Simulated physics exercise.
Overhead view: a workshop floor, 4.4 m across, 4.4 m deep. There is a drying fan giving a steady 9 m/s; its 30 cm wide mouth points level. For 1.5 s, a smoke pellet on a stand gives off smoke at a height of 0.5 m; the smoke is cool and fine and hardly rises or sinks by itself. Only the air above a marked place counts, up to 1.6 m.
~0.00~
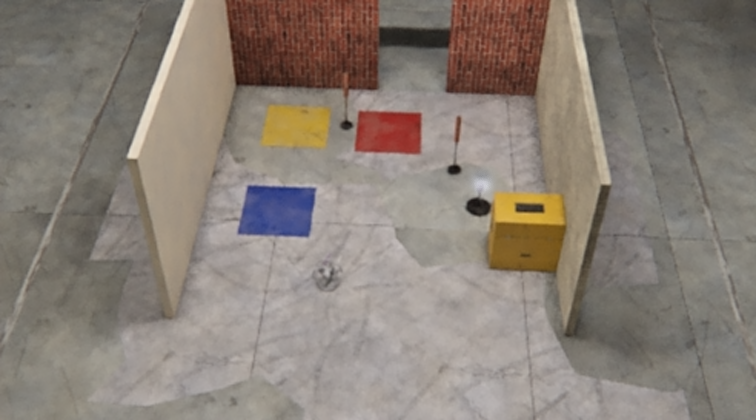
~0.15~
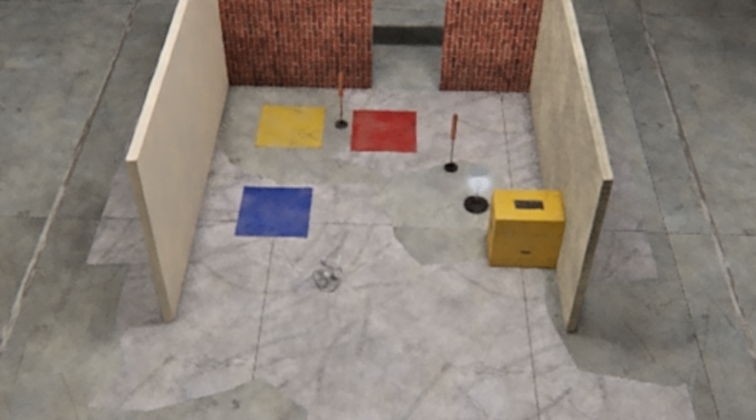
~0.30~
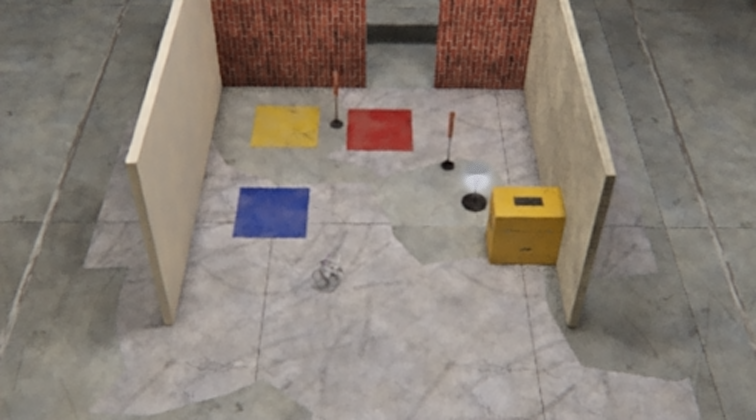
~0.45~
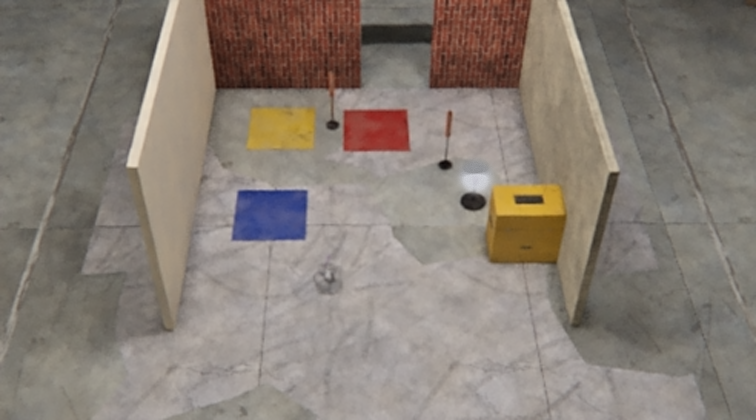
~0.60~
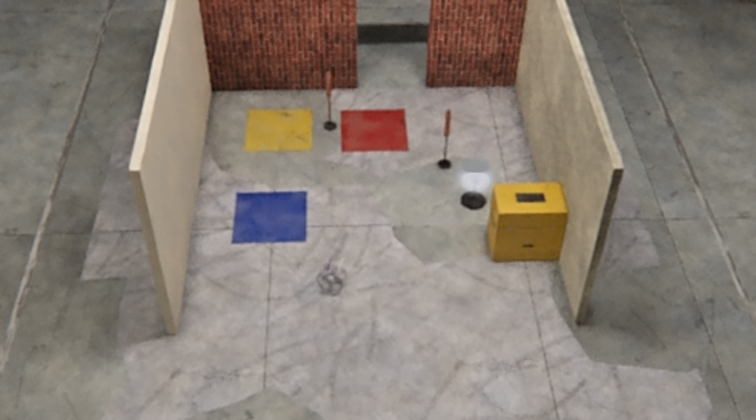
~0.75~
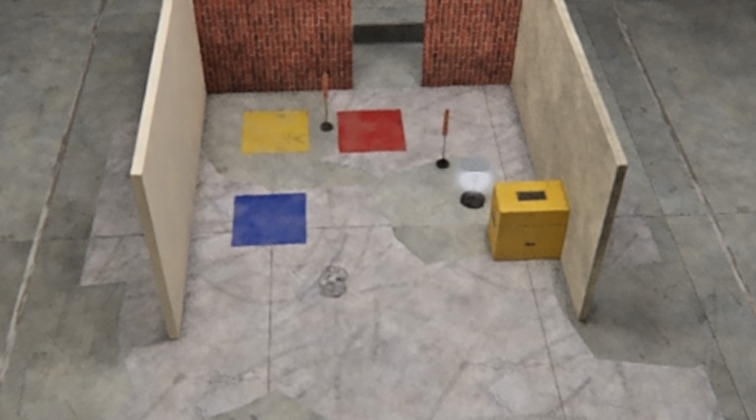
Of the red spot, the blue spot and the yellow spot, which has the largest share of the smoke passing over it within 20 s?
The red one.
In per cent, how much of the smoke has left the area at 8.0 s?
Estimated value: Around 0 per cent.
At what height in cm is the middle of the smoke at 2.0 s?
I'd say around 40 centimetres.
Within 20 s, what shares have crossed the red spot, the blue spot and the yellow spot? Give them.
50 % red, 0 % blue, 0 % yellow, roughly.
By 2.0 s, 0 % has passed over the blue spot, 0 % over the red spot and 0 % over the yellow spot; 0 % has left the area, and the middle of the rest is near (472, 175).
By 4.0 s, 0 % has passed over the blue spot, 0 % over the red spot and 0 % over the yellow spot; 0 % has left the area, and the middle of the rest is near (467, 178).
By 8.0 s, 0 % has passed over the blue spot, 1 % over the red spot and 0 % over the yellow spot; 0 % has left the area, and the middle of the rest is near (455, 185).
By 20.0 s, 0 % has passed over the blue spot, 52 % over the red spot and 0 % over the yellow spot; 40 % has left the area, and the middle of the rest is near (473, 172).
